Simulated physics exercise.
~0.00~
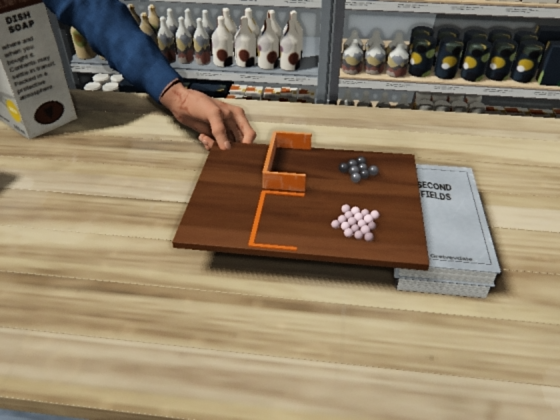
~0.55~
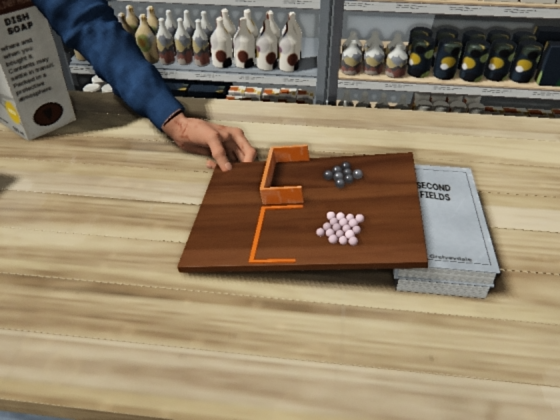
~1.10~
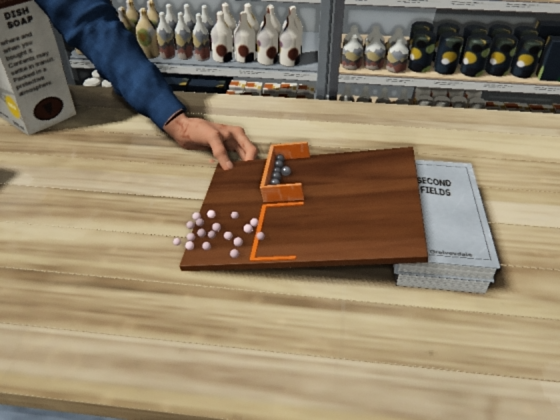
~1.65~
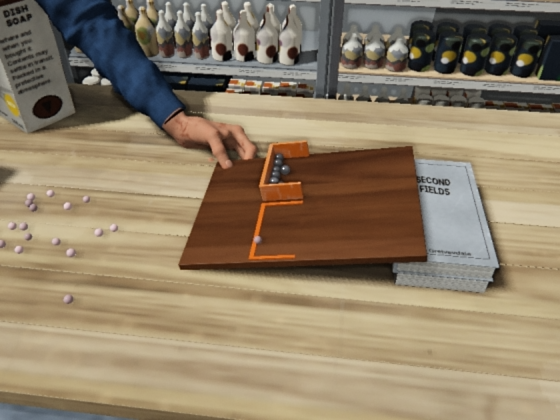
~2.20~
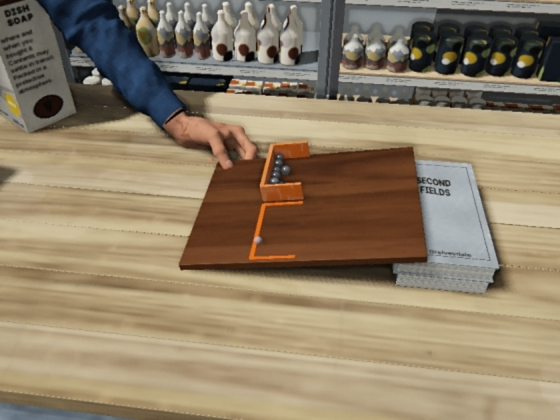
Two clusters of little balls slid left down a brown board propped on books at one end and held by a hand; the pink ones spilled over a low orange strip and off across the table, leaving one behind, while the dark ones stayed gathered against a taller orange barrier.
